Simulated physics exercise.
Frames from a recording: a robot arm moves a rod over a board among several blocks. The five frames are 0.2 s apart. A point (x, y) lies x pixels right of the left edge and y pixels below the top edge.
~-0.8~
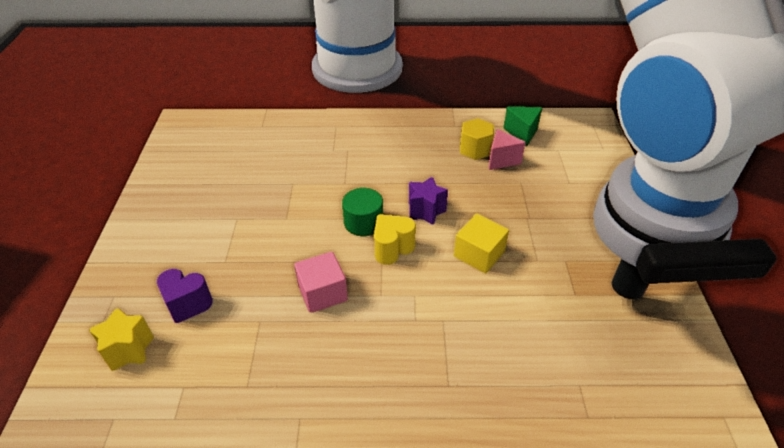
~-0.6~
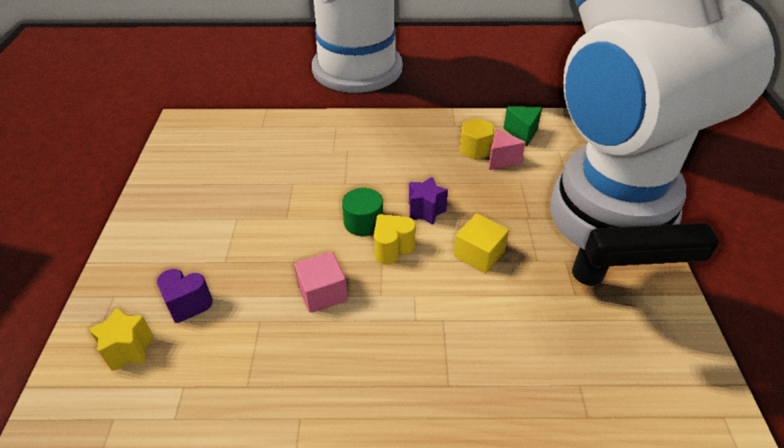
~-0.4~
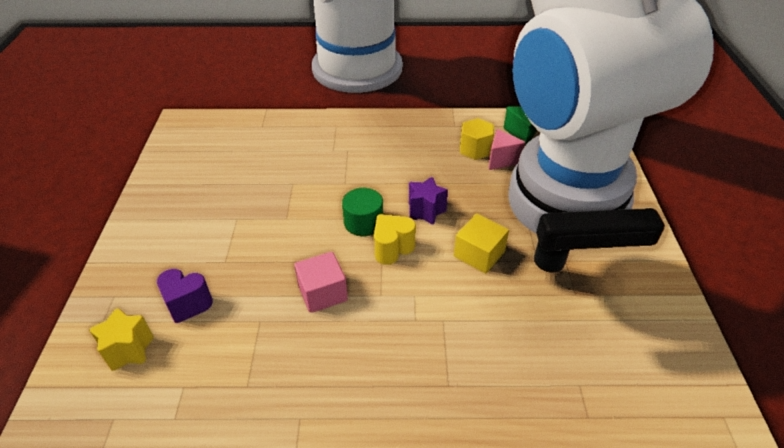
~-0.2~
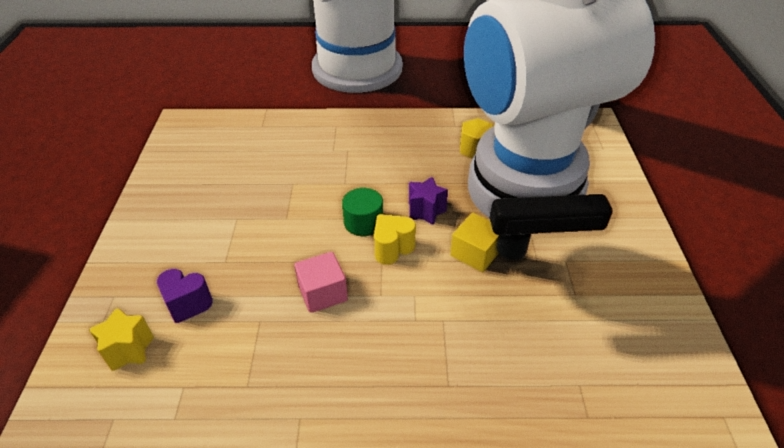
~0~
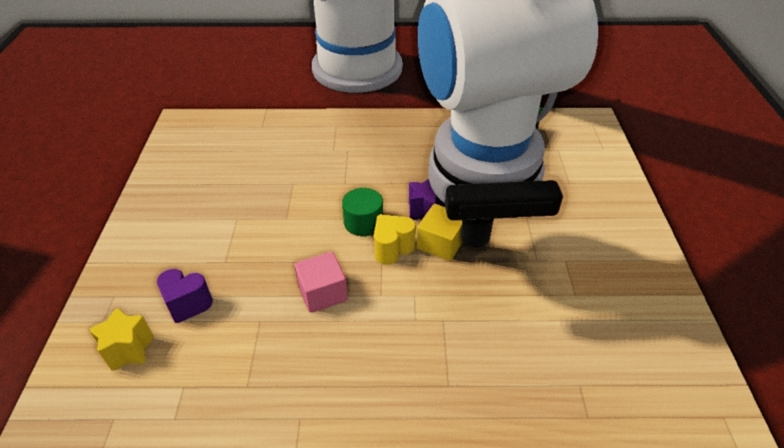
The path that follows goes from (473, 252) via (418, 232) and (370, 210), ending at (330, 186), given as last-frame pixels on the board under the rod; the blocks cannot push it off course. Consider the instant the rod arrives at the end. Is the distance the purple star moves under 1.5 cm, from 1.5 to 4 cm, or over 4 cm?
It ends under 1.5 cm away.
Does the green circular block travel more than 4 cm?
Answer: Yes.
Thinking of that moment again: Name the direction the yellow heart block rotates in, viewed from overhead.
The answer is counter-clockwise.
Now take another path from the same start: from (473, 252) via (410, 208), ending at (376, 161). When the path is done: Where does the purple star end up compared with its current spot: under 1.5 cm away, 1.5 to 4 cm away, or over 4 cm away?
Its final spot will lie more than 4 cm from the current one.
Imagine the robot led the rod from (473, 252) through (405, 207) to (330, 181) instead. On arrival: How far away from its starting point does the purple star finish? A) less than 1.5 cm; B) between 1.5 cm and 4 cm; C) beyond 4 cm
(C)
On the path given first. One third of the way, rod at (418, 217); green circular block at (348, 197); yellow heart block at (348, 229), turned 45° anticlockwise; yellow square block at (385, 205), turned 20° anticlockwise.
Two thirds of the way, rod at (369, 195); green circular block at (297, 189); yellow heart block at (347, 229), turned 45° anticlockwise; yellow square block at (336, 188), turned 35° anticlockwise.
At the end, rod at (328, 171); green circular block at (265, 191); yellow heart block at (347, 229), turned 45° anticlockwise; purple star not moved; yellow square block at (298, 175), turned 70° anticlockwise.
